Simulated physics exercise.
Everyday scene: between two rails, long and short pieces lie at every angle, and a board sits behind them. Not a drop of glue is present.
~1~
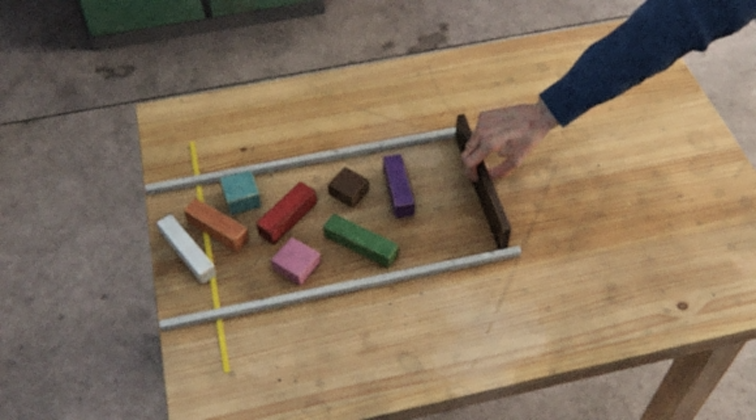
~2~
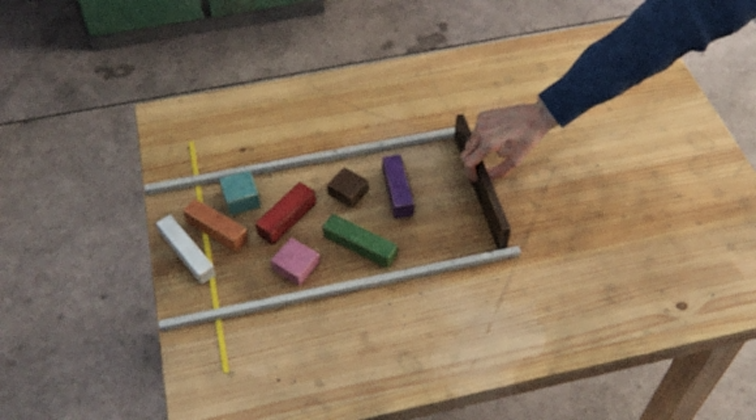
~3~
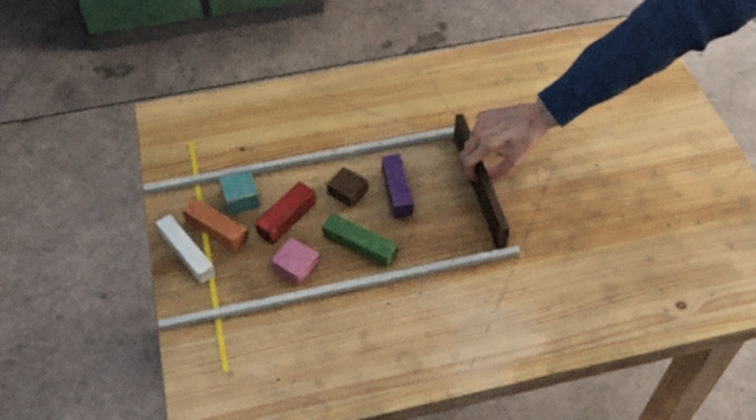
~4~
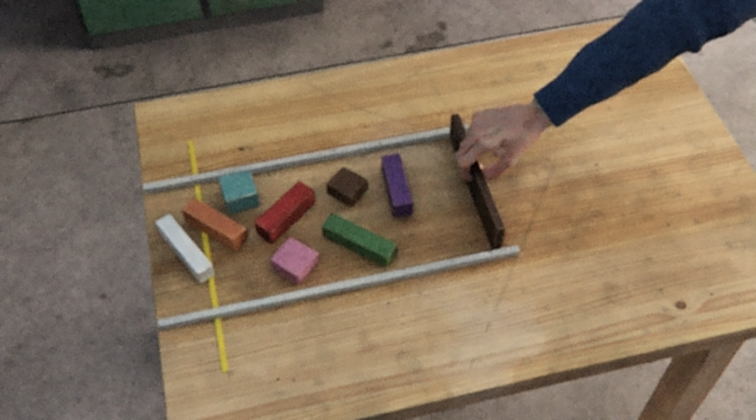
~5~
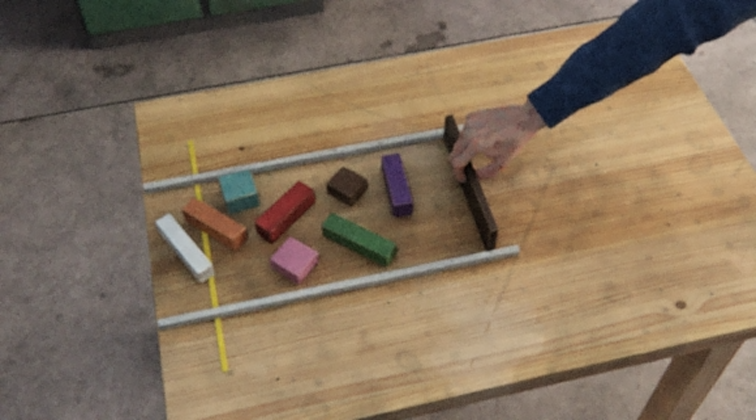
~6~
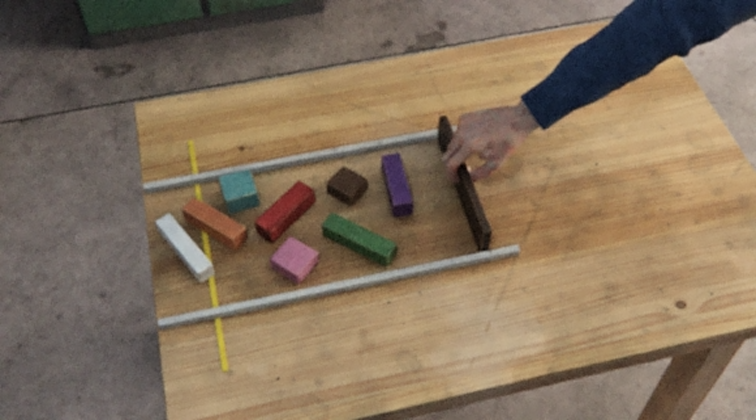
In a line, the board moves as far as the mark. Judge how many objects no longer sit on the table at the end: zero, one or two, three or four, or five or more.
No longer on the table: Three or four.
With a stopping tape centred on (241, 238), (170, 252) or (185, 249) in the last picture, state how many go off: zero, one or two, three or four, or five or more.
Place one: Either one or two; place two: At least five; place three: 5 or more.
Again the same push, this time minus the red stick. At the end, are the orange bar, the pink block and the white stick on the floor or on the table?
The orange bar comes off; the pink block stays put; the white stick comes off.
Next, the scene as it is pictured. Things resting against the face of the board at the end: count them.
2 in contact.
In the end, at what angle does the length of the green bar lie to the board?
About 20 degrees.
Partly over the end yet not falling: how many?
Number: 2.
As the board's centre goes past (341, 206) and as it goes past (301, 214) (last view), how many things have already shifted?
4, then 7.
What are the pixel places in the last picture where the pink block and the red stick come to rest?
The pink block settles near (168, 297); as for the red stick, near (149, 254).
Early on, none off yet; white stick at rest near (185, 247); orange bar at rest near (215, 224); turquoise block at rest near (239, 191).
A while later, none off yet; white stick at rest near (185, 247); orange bar moving near (210, 225); turquoise block travelled a little near (224, 191).
Further along, none off yet; white stick travelled a little near (151, 261); orange bar travelled about its own width near (162, 243); turquoise block travelled well along near (164, 201).
Finally, the number that fall off is three or four; lost, turquoise block, orange bar and white stick.
